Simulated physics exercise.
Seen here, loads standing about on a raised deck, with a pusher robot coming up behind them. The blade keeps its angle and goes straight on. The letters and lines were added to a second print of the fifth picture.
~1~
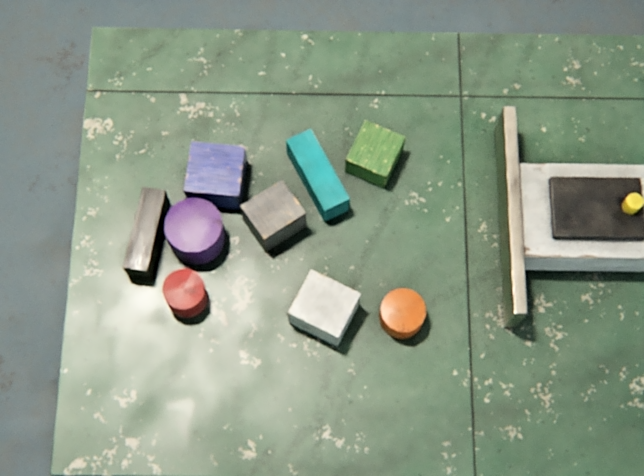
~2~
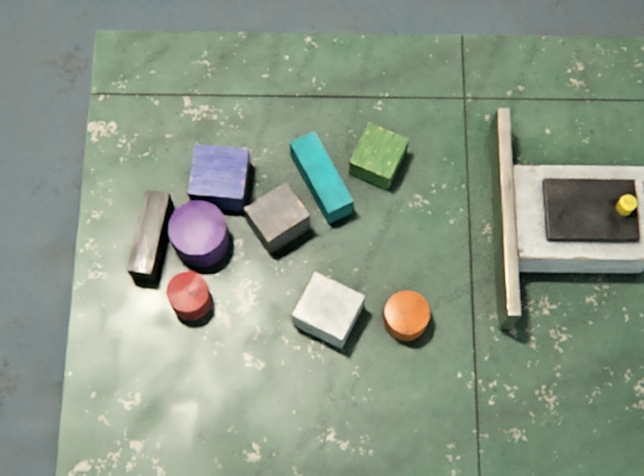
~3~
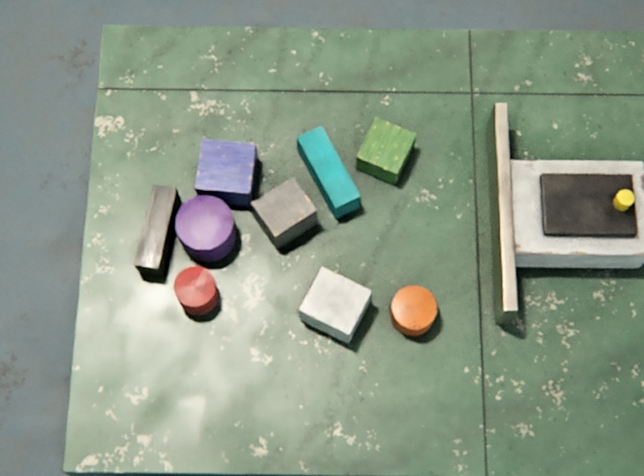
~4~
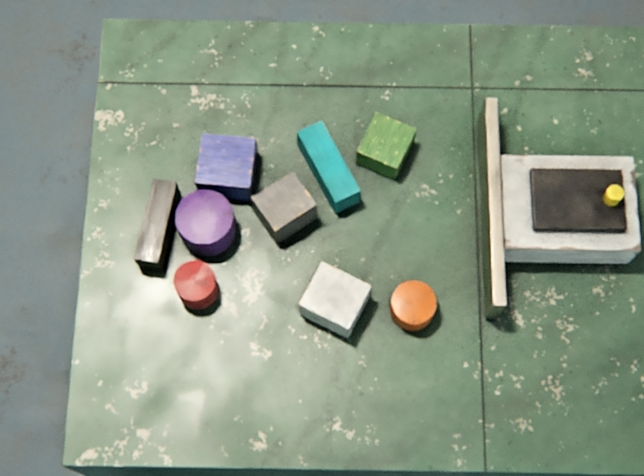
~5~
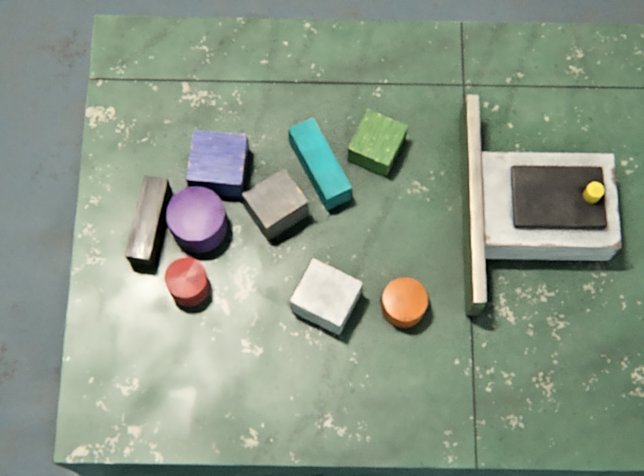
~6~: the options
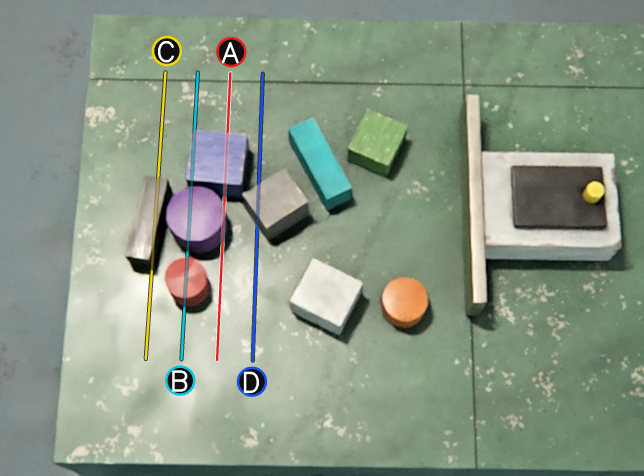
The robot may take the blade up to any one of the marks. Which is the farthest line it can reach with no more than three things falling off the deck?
It can go as far as C.
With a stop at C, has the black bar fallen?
By then, yes.
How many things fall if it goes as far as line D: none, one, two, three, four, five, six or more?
The count is none.
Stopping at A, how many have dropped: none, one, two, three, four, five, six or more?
In all, none.
On the marked copy, A at (224, 210); B at (190, 209); C at (156, 209); D at (258, 210).
Taking C. A third of the way, robot (435, 194); green crate (330, 144); orange canister (329, 297).
Two thirds of the way, robot (319, 192); black bar (121, 223); red canister (116, 285).
When it is over, robot (230, 191); black bar over the edge; red canister over the edge; two fallen.
As for the rest, A is within the limit but short; B is within the limit but short; D is within the limit but short.
